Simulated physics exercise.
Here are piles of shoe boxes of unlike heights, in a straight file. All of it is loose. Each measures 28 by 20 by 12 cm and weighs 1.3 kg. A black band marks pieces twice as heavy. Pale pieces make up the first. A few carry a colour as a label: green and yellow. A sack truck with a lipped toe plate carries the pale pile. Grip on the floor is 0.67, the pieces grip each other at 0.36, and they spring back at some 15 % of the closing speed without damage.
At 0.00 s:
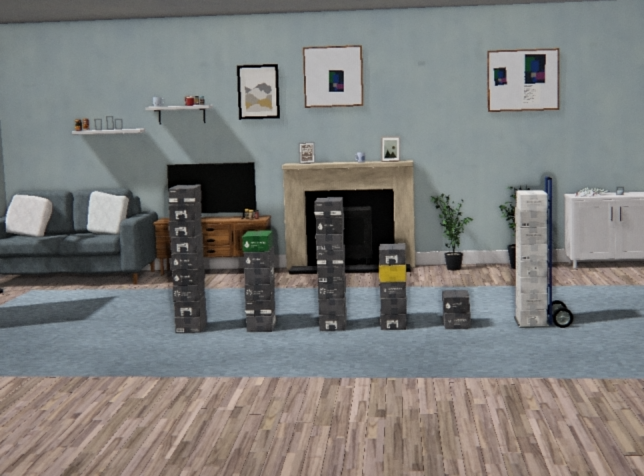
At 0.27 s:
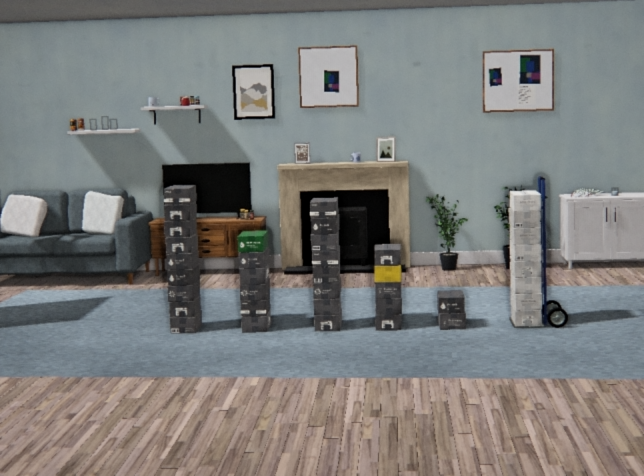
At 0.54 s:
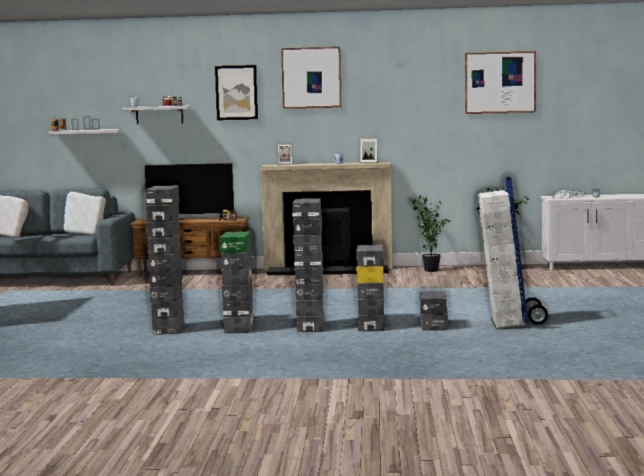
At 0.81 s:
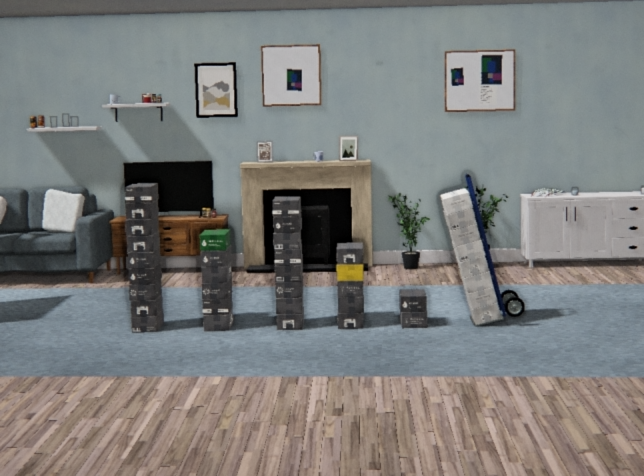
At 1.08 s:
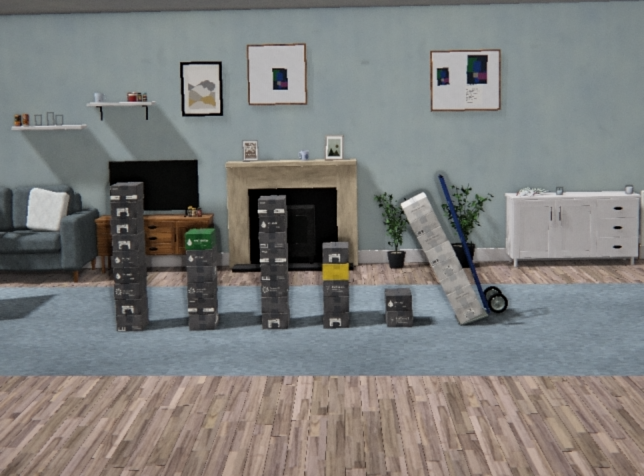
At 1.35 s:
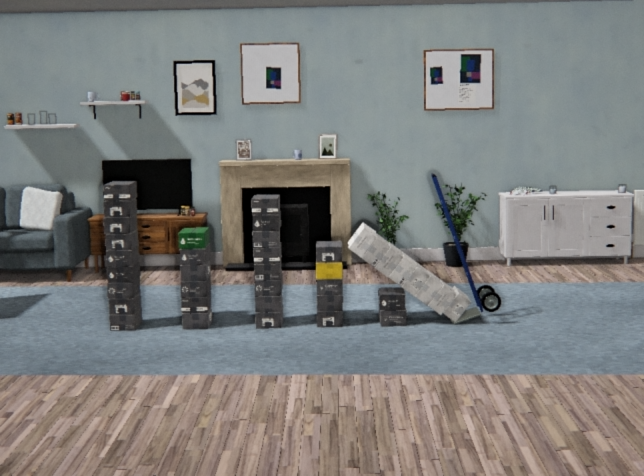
The footage shows a row of box stacks in a living room as a blue hand truck at the right tilts left with a tall pale stack, which then leans farther than the truck, over the smallest dark box.
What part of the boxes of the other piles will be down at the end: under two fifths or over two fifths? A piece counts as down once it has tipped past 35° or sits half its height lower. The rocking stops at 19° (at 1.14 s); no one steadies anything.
Ending down: Under two fifths.
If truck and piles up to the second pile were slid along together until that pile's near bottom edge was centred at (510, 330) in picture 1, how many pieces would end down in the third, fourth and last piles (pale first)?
Then third 0, fourth 0, last 0.
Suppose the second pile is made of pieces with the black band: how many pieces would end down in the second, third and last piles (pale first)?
Then second 0, third 0, last 0.
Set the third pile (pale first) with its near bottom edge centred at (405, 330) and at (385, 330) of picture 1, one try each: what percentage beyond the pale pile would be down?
About 10 and 0 per cent.
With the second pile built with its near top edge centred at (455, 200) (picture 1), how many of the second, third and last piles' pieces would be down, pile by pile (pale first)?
Then second 8, third 4, last 9.
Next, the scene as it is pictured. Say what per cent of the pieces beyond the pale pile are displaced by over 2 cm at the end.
It is 25 per cent.
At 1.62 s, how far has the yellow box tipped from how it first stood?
Some 10°.
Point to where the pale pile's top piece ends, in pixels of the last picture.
Around (327, 278).
After 1.41 s, 8 of the pale pile down; none of the 30 other boxes down, 1 disturbed.
After 1.48 s, 8 of the pale pile down; none of the 30 other boxes down, 5 disturbed; yellow box shifted 59 mm.
After 1.62 s, 8 of the pale pile down; none of the 30 other boxes down, 7 disturbed; yellow box leaning 11°.
After 1.78 s, 8 of the pale pile down; none of the 30 other boxes down, 12 disturbed; yellow box leaning 20°.
At rest (2.2 s), 8 of the pale pile down; none of the 30 other boxes down, 12 disturbed; yellow box leaning 19°; green box unmoved. That is 0 per cent. As the last picture would show them, middles, yellow box near (294, 273), green box near (194, 238).
